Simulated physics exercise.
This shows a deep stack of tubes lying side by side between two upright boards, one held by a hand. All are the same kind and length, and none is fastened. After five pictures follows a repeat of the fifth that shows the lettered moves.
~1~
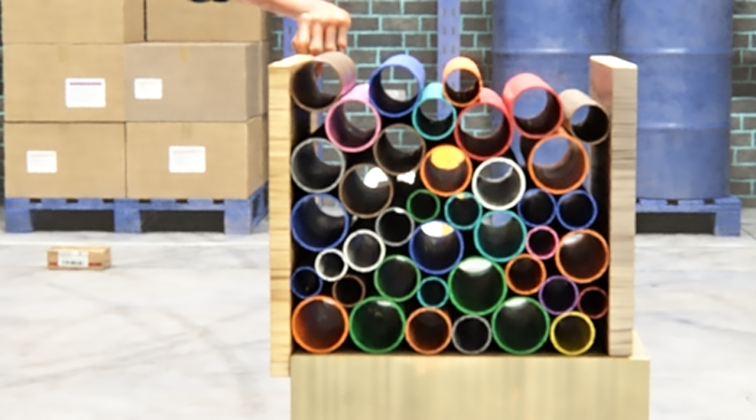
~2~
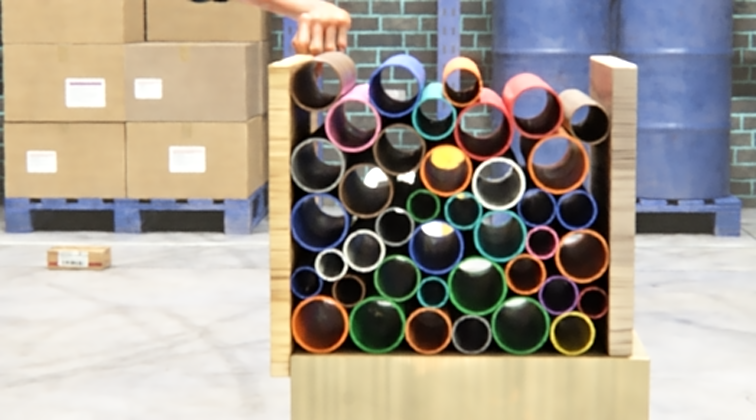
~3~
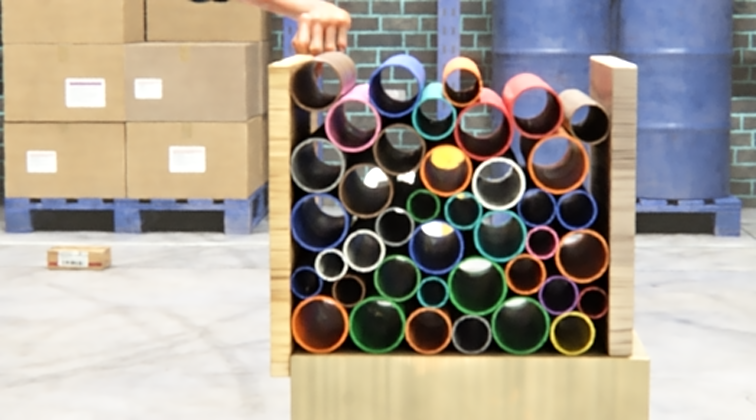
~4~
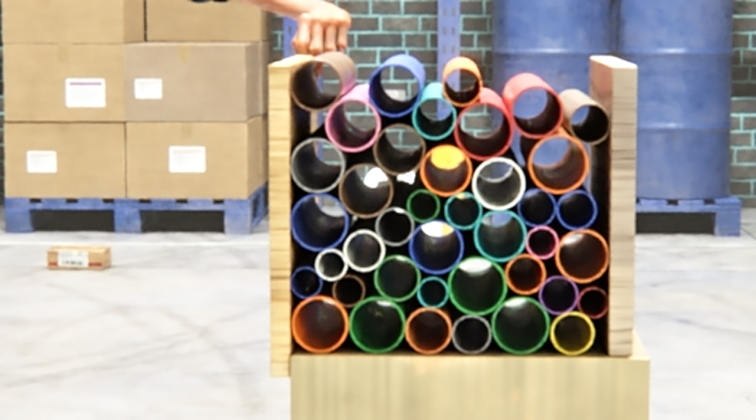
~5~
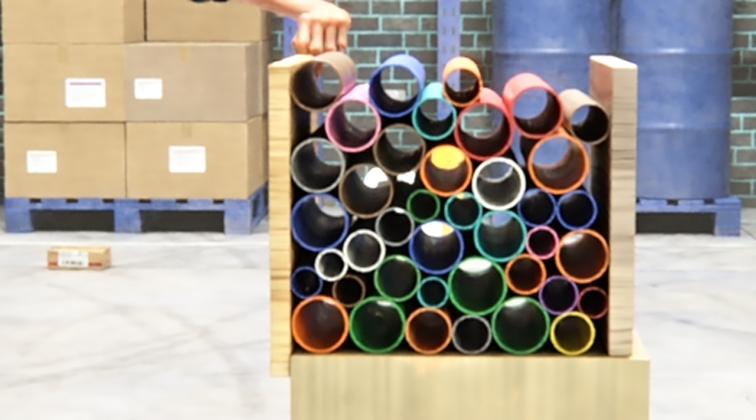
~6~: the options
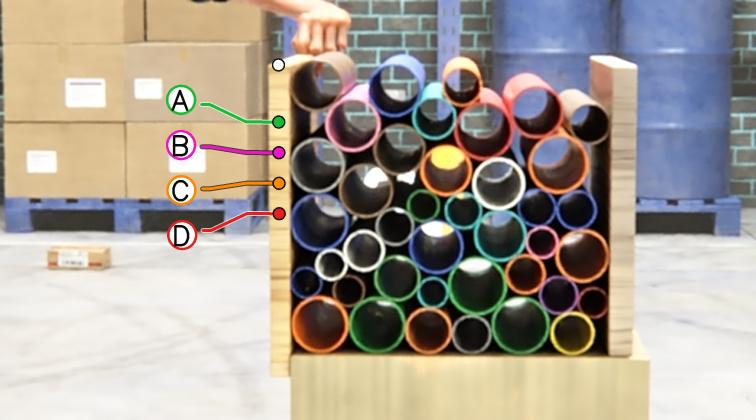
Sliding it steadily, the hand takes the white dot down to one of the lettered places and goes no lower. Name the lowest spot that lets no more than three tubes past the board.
The lowest mark that will do is C.
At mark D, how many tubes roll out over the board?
The count is four.
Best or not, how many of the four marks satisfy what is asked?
Three of them.
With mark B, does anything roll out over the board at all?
At B: Yes.
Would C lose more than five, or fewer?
Fewer than five.
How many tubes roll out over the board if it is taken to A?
With A, none.
On the copy, A at (279, 122); B at (279, 153); C at (279, 184); D at (279, 213); the white dot at (279, 65).
On C. First, top of the board (289, 122).
Then, top of the board (290, 183).
Finally, top of the board (290, 183), one out over the board.
By contrast, A none out over the board; B one out over the board; D four out over the board.
